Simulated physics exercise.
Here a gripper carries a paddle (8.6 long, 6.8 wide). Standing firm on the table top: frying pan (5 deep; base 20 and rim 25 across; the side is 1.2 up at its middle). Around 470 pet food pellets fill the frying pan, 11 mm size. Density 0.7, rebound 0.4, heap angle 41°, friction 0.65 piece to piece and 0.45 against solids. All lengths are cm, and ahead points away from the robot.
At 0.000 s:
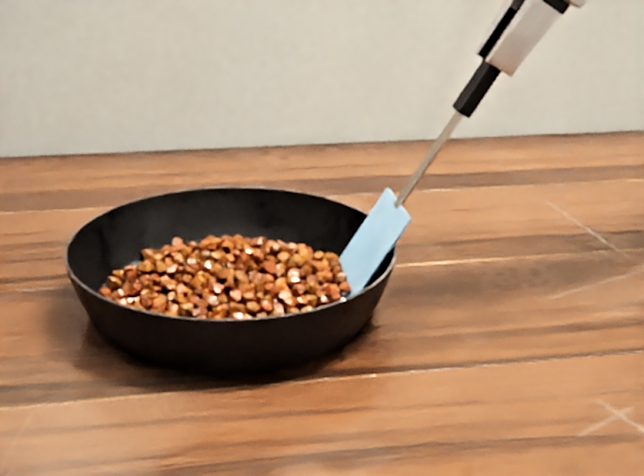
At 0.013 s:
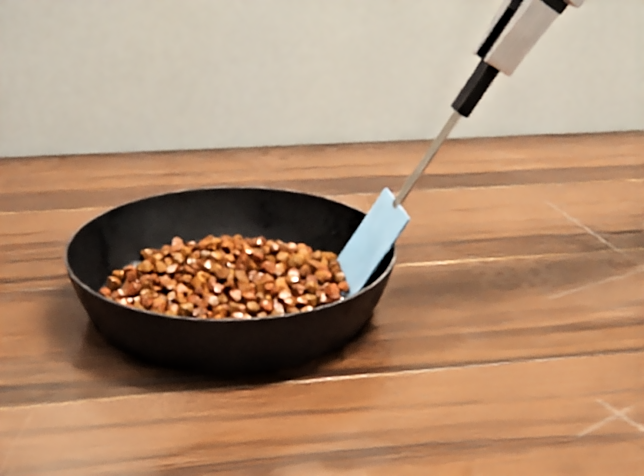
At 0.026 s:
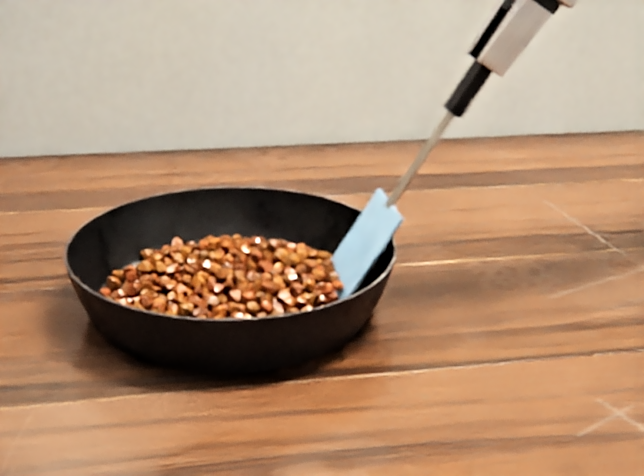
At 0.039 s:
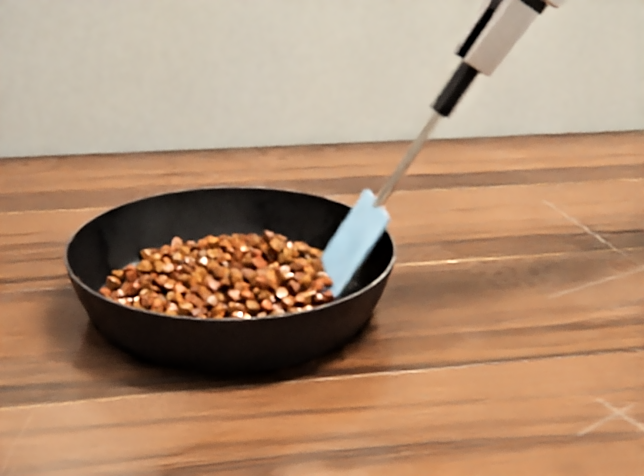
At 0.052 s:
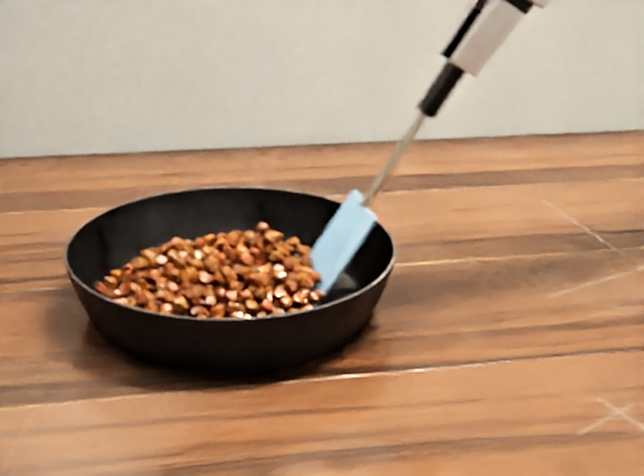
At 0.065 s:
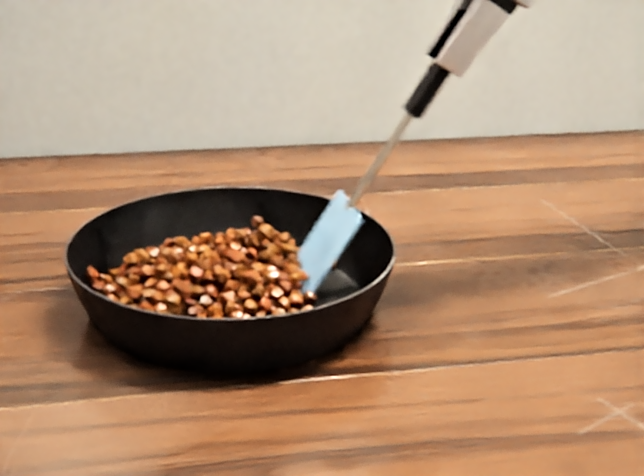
A pale blue paddle on a thin rod, held by a black and white gripper at the upper right, starts still, then slides a short way left through the pan, pushing the brown pellets into a slightly higher heap. The round black frying pan sits left of centre on a brown wood-grain table top. A fixed, slightly raised view shows a plain pale grey wall behind.
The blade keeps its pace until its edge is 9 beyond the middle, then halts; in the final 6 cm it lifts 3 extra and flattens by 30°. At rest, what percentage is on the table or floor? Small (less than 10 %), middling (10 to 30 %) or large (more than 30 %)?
Share on the table or floor: Small (less than 10 %).
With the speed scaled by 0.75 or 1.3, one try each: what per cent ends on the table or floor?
About 5 and 10 per cent.
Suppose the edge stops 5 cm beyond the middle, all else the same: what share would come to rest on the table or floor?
It would be near 0 per cent.
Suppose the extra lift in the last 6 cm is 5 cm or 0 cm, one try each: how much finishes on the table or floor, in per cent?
About 10 and 0 per cent.
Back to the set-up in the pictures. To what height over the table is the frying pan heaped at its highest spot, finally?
Some 6.0 cm.
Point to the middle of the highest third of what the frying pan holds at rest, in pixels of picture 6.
Around (116, 272).
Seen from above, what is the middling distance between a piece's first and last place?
Roughly 4 cm.
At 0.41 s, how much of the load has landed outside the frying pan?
About 5 per cent.
After 0.12 s, sloping 58°, highest piece 6 above the table; 473 in the frying pan.
After 0.18 s, sloping 49°, highest piece 6 above the table; 473 in the frying pan.
After 0.41 s, sloping 28°, highest piece 8 above the table; 446 in the frying pan, 25 on the table or floor, 2 on the blade or in flight.
After 1.46 s, sloping 28°, highest piece 5 above the table; 446 in the frying pan, 27 on the table or floor.
At rest, 446 in the frying pan, 27 on the table or floor. That is 6 % on the table or floor.
